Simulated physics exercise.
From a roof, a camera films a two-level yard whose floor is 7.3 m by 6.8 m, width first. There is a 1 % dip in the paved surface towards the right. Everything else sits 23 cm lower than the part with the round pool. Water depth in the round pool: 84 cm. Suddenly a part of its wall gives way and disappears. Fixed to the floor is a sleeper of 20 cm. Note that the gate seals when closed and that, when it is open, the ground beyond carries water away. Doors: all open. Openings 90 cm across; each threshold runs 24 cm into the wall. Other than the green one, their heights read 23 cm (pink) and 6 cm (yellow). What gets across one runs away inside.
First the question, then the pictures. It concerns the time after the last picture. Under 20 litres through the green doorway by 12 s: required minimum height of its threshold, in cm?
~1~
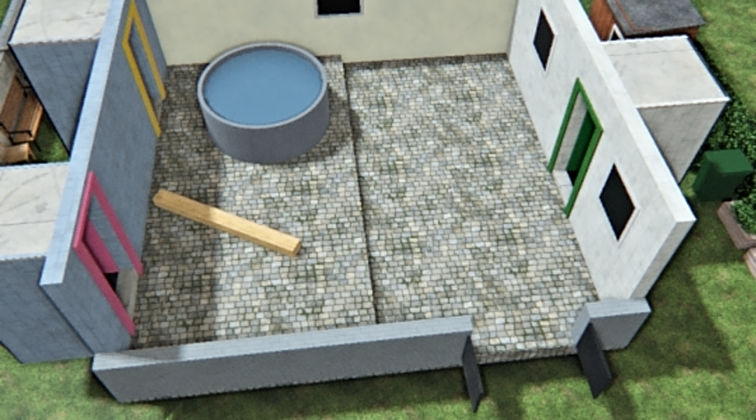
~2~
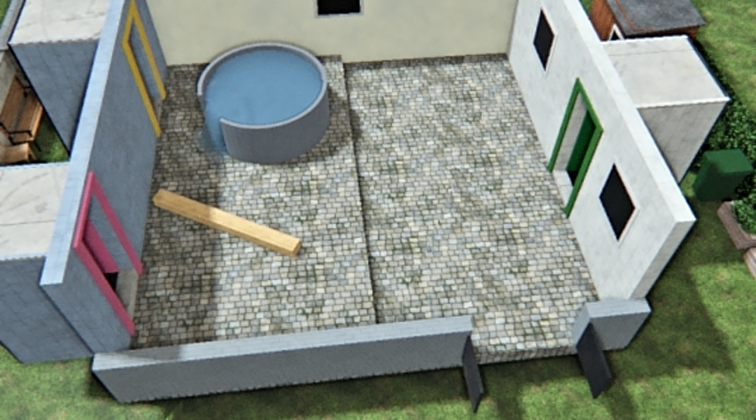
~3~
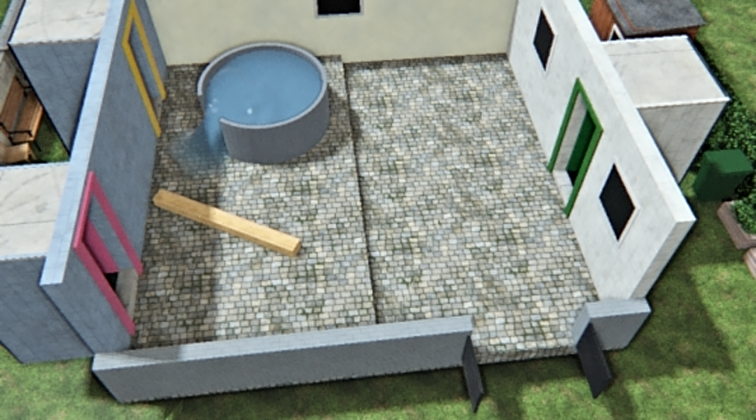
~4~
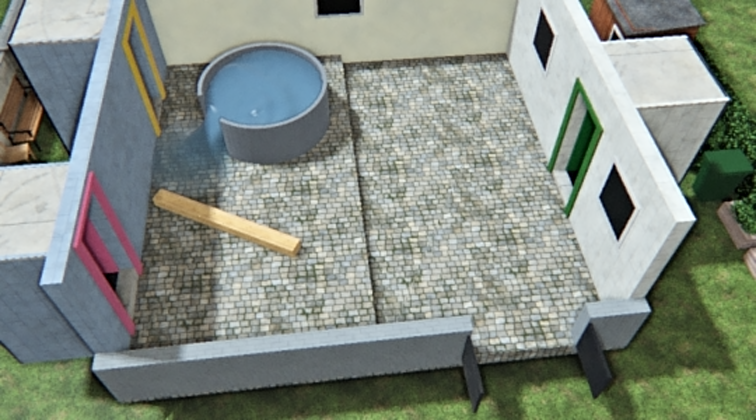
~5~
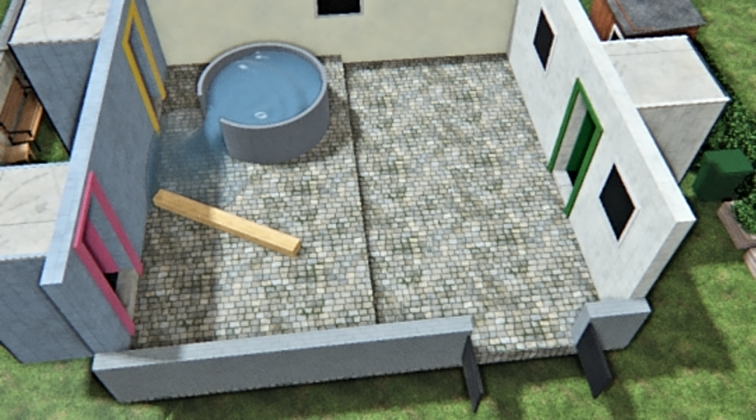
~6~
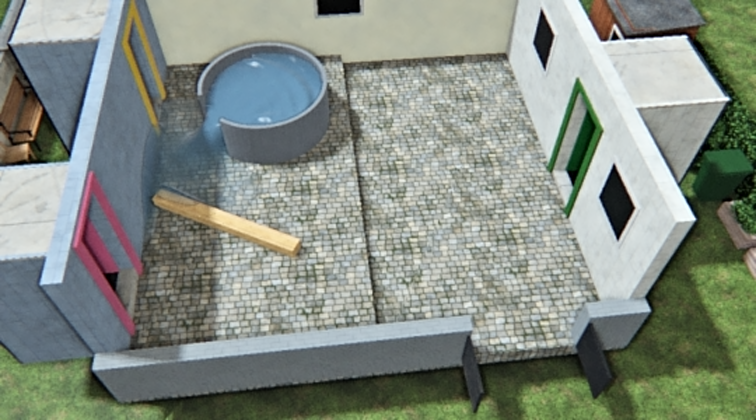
Roughly 10 cm.
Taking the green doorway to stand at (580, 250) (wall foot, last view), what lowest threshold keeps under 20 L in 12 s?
Minimum: Close to 11.5 cm.
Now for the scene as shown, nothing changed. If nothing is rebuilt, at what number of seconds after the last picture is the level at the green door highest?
6.0 s.
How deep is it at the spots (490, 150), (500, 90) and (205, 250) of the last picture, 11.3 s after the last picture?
Some 6, 11 and 1 cm.
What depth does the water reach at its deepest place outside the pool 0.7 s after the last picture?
Around 52 centimetres.
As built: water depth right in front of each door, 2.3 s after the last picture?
Before pink it's 4 cm, before green 0 cm, before yellow 10 cm.
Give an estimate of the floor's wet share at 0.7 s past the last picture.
Some 15 in a hundred.
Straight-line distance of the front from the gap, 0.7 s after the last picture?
Reach: Approx. 4.6 m.
Then, 0.7 s after the last picture water covers 15 % of the floor, deepest (52 cm) near (161, 195); it has not reached the green door.
Then, 2.3 s after the last picture water covers 45 % of the floor, deepest (36 cm) near (155, 165); it has not reached the green door.
Then, 11.3 s after the last picture water covers 95 % of the floor, deepest (12 cm) near (505, 61); 9 cm at the green door, 30 litres in over its 9 cm threshold.
At the green door as built, the water peaked near 13 cm, 5.9 s after the last picture.
With a threshold of 8.5 cm, 38 litres would have come in within the 12 s; with 11.5 cm, 6 litres. So under 20 litres takes about 10 cm.
